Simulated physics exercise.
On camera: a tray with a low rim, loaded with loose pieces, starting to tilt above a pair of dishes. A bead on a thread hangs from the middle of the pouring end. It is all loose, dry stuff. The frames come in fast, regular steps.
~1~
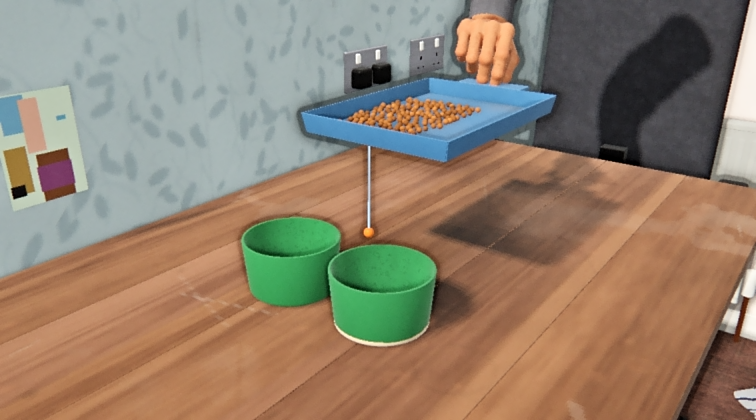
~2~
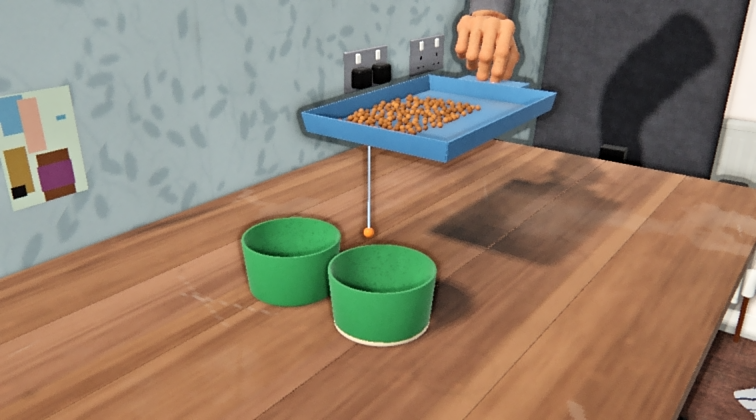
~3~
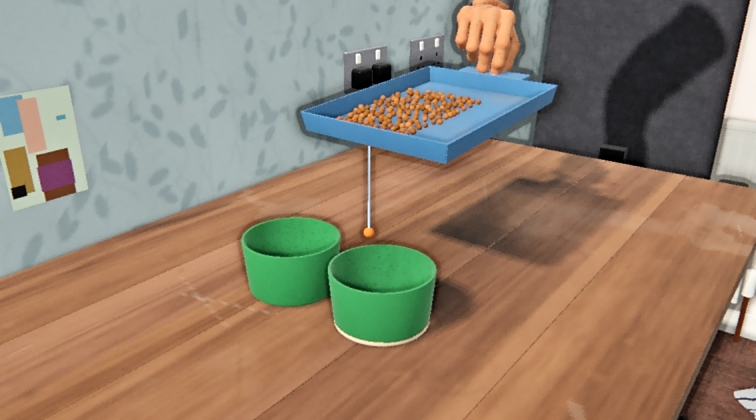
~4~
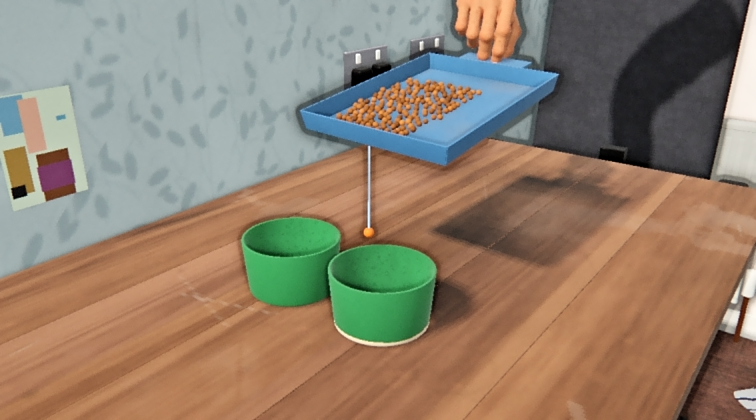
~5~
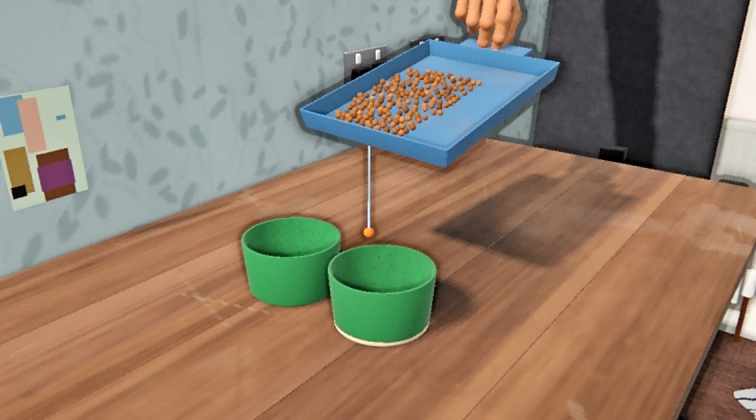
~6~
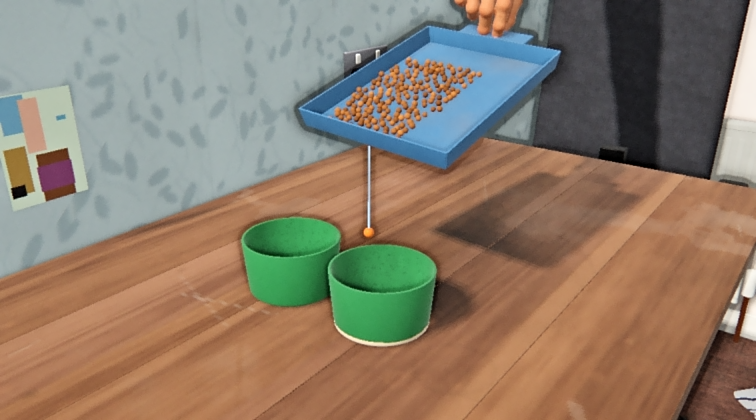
A hand gradually tilts a blue tray of small orange-brown balls above two green dishes.
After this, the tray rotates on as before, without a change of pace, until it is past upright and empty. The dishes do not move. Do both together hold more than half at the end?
They take more than half between them.
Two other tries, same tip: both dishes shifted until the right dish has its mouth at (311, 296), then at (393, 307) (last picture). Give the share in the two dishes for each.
The first gives 0 %, the second 20 %.
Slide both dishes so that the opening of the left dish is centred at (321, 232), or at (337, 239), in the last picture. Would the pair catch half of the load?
First most of it, then more than half.
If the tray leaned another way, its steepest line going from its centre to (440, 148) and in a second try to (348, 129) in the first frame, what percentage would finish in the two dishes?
First some 50, then 90 per cent.
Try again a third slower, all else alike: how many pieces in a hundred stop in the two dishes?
Roughly 70 in a hundred.
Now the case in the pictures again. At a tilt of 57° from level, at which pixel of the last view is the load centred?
At about (393, 129).
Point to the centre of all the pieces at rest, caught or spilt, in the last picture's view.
Close to (390, 324).
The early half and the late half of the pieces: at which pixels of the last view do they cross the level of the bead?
At about (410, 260), then at (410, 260).
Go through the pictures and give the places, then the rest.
In the first frame, corners of the pouring end at (307, 113) and (446, 140), level; middle of the load at (400, 117), cereal balls; left dish at (258, 275); right dish at (349, 311); bead on its thread at (369, 233).
In the second frame, corners of the pouring end at (307, 112) and (446, 141), level; middle of the load at (400, 116).
In the third frame, corners of the pouring end at (306, 111) and (446, 142), tipped barely, lowest at the right corner; middle of the load at (400, 112).
In the fourth frame, corners of the pouring end at (306, 110) and (446, 145), tipped a little, lowest at the right corner; middle of the load at (400, 106).
In the fifth frame, corners of the pouring end at (305, 109) and (445, 148), tipped a little, lowest at the right corner; middle of the load at (400, 100).
In the sixth frame, corners of the pouring end at (304, 108) and (445, 150), tipped clearly, lowest at the right corner; middle of the load at (399, 95); left dish at (258, 275); right dish at (349, 311).
Soon after the last picture, tray tipped steeply; nearly all on the tray; a stray few in the right dish; a stray few outside both; a stray few in the air.
A little later, tray tipped right over; nearly all on the tray; a stray few in the right dish; a stray few outside both; a stray few in the air.
Later still, tray tipped past a quarter turn; about two thirds in the right dish; about a quarter outside both.
At rest, tray tipped past a quarter turn; about two thirds in the right dish; none in the left dish; about a quarter outside both.
